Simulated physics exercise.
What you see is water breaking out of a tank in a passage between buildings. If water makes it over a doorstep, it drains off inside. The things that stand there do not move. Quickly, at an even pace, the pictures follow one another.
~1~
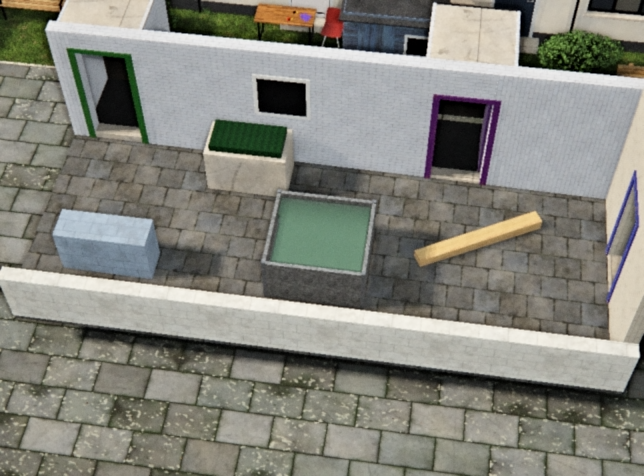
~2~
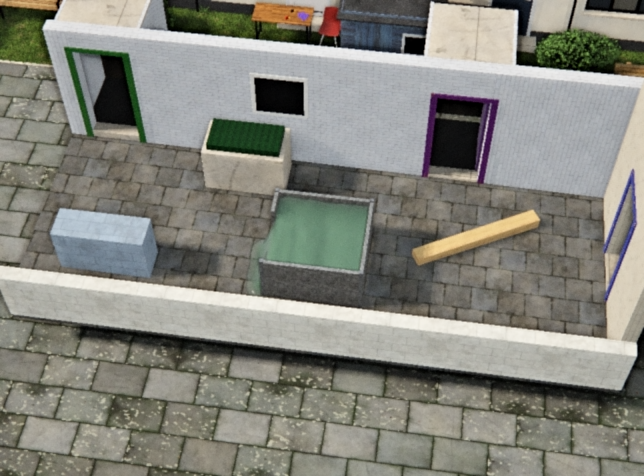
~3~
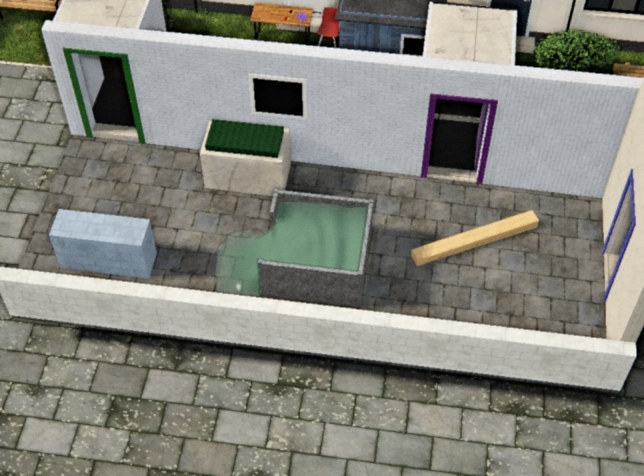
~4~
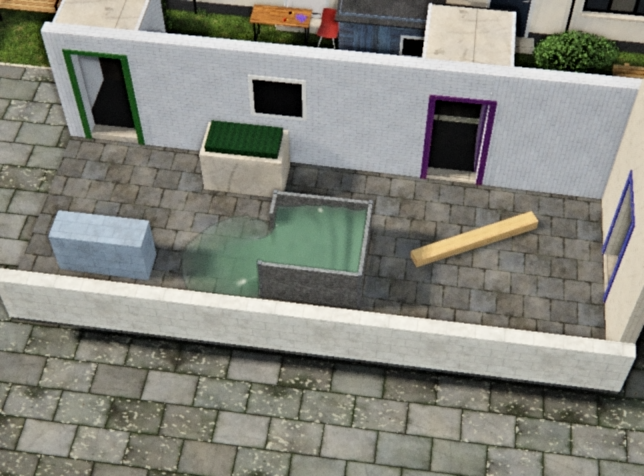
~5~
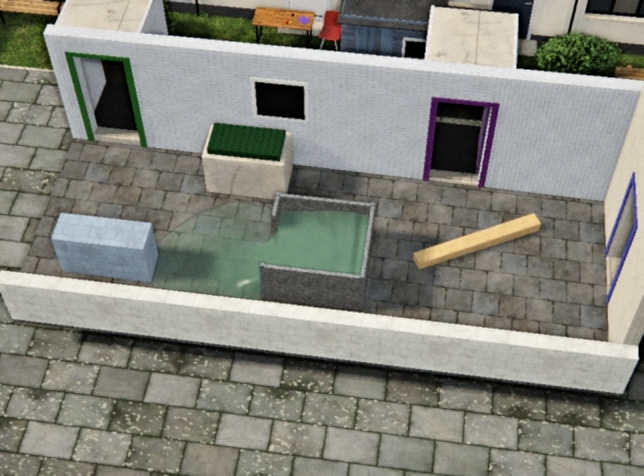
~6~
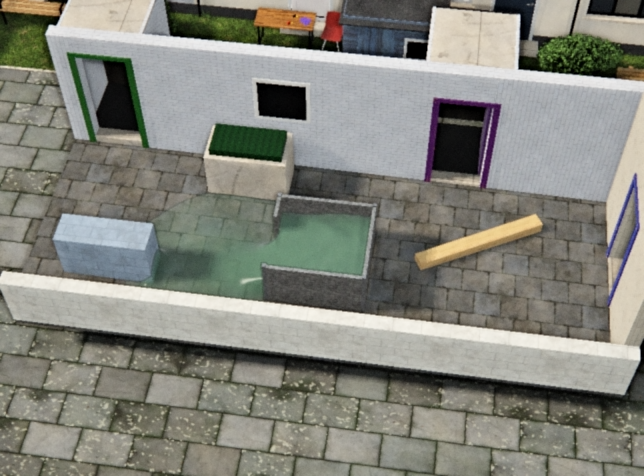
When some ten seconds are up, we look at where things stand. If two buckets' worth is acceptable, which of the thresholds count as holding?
The blue door counts as holding, the green door counts as holding, the purple door counts as holding.
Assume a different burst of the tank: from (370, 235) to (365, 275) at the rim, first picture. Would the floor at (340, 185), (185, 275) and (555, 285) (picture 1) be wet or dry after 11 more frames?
The three spots, in order, are spared, spared and inundated.
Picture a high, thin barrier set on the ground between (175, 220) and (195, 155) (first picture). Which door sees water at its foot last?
Looking at it, it's the blue door here.
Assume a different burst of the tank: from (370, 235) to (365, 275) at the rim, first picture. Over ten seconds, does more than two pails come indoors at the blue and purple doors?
Blue: Above; purple: Below.
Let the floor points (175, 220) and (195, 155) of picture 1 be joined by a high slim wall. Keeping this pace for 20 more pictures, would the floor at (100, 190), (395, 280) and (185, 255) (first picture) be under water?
The first spot is swamped, the second untouched, the third swamped.
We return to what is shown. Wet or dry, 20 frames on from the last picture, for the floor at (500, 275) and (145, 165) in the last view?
In that order: No water, under water.
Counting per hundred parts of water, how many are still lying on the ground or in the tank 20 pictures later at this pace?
I reckon around 66 in a hundred.
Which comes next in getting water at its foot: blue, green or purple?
From the pictures, my answer is the one in green.
A moment on, water covers 35 % of the floor; the blue door not reached, the green door not reached, the purple door not reached.
Next, water covers 40 % of the floor; the blue door not reached, the green door wet at the sill, nothing in, the purple door not reached.
Then, water covers 40 % of the floor; the blue door not reached, the green door under two buckets in, the purple door not reached.
Later, water covers 50 % of the floor; the blue door not reached, the green door under two buckets in, the purple door not reached.
In the end, water covers 70 % of the floor; the blue door wet at the sill, nothing in, the green door under two buckets in, the purple door wet at the sill, nothing in.
